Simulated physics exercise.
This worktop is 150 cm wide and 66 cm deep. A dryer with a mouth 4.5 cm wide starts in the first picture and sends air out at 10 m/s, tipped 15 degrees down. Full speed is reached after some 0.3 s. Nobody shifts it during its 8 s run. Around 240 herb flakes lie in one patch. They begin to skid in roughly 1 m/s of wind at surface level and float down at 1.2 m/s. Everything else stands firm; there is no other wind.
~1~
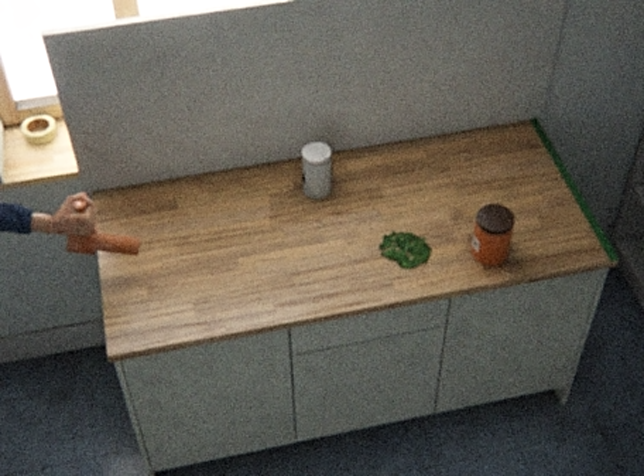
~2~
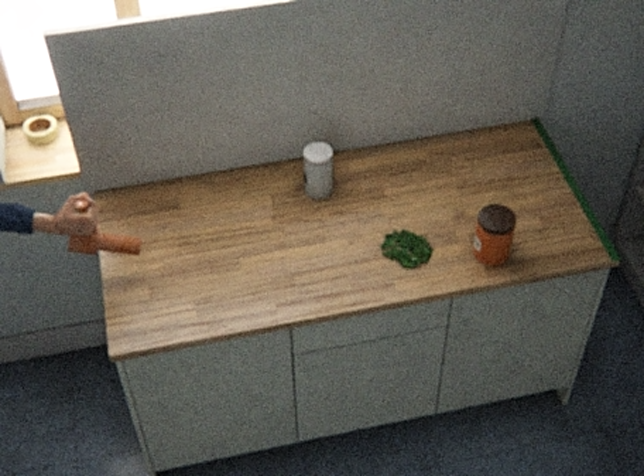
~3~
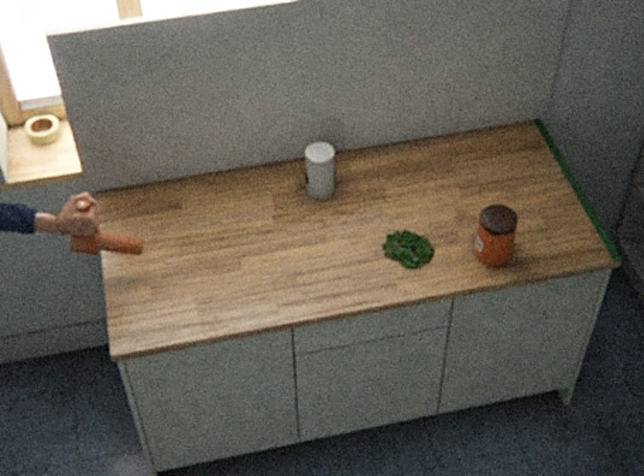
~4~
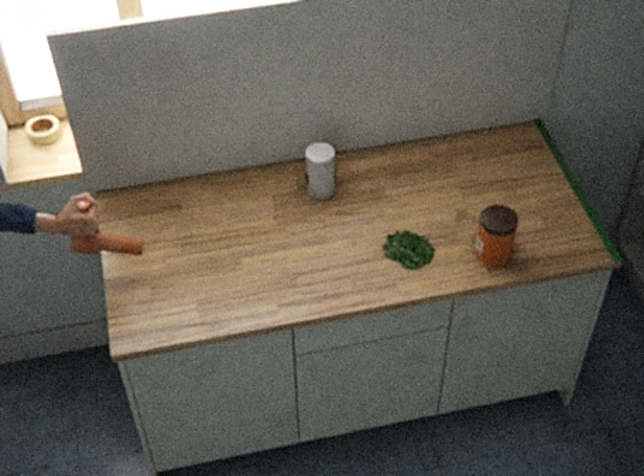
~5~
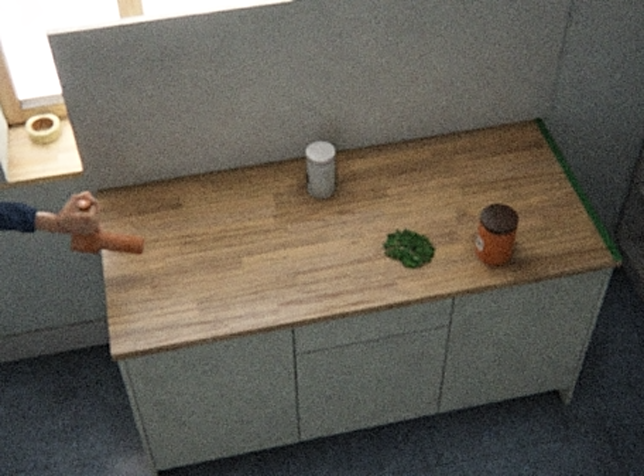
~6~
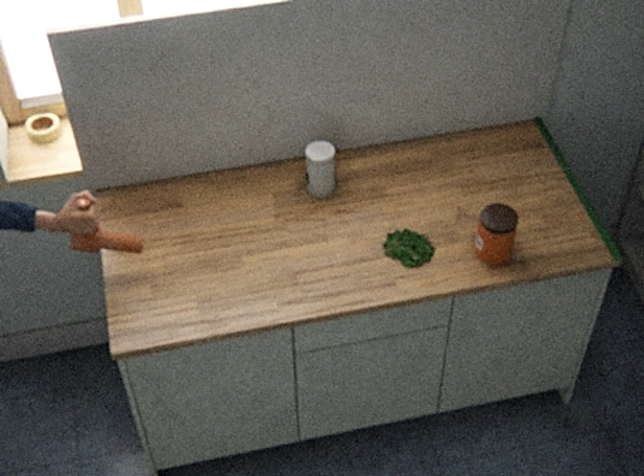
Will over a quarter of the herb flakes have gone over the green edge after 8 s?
Answer: Yes.
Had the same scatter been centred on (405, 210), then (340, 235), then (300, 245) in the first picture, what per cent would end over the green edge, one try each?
In that order: 100 %, 100 %, 90 %.
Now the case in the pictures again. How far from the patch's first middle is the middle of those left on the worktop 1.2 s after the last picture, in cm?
About 20 cm.
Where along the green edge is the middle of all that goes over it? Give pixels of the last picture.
At about (596, 214).
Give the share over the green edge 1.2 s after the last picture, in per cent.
Some 40 per cent.
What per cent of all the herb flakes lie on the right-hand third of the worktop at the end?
About 10 %.
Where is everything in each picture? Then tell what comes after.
In the first frame, the middle of the herb flakes is near (405, 250), none has stirred yet and the mouth of the dryer is at (139, 247).
In the second frame, the middle of the herb flakes is near (406, 249), none has stirred yet and the green edge is centred on (577, 184).
In the third frame, the middle of the herb flakes is near (408, 249), none has stirred yet, the top of a jar is at (499, 217) and the top of a jar is at (320, 152).
In the fourth frame, the middle of the herb flakes is near (408, 250) and none has stirred yet.
In the fifth frame, the middle of the herb flakes is near (409, 249) and none has stirred yet.
In the sixth frame, the middle of the herb flakes is near (408, 248) and none has stirred yet.
Then, 1.2 s after the last picture, 35 % are over the green edge; the middle of those still in play is near (479, 245); 79 % have settled or left.
Then, 2.2 s after the last picture, 37 % are over the green edge; the middle of those still in play is near (553, 233); 82 % have settled or left.
Then, 4.1 s after the last picture, 43 % are over the green edge; the middle of those still in play is near (565, 234); 88 % have settled or left.
Then, 7.7 s after the last picture, at the end, 48 % are over the green edge.
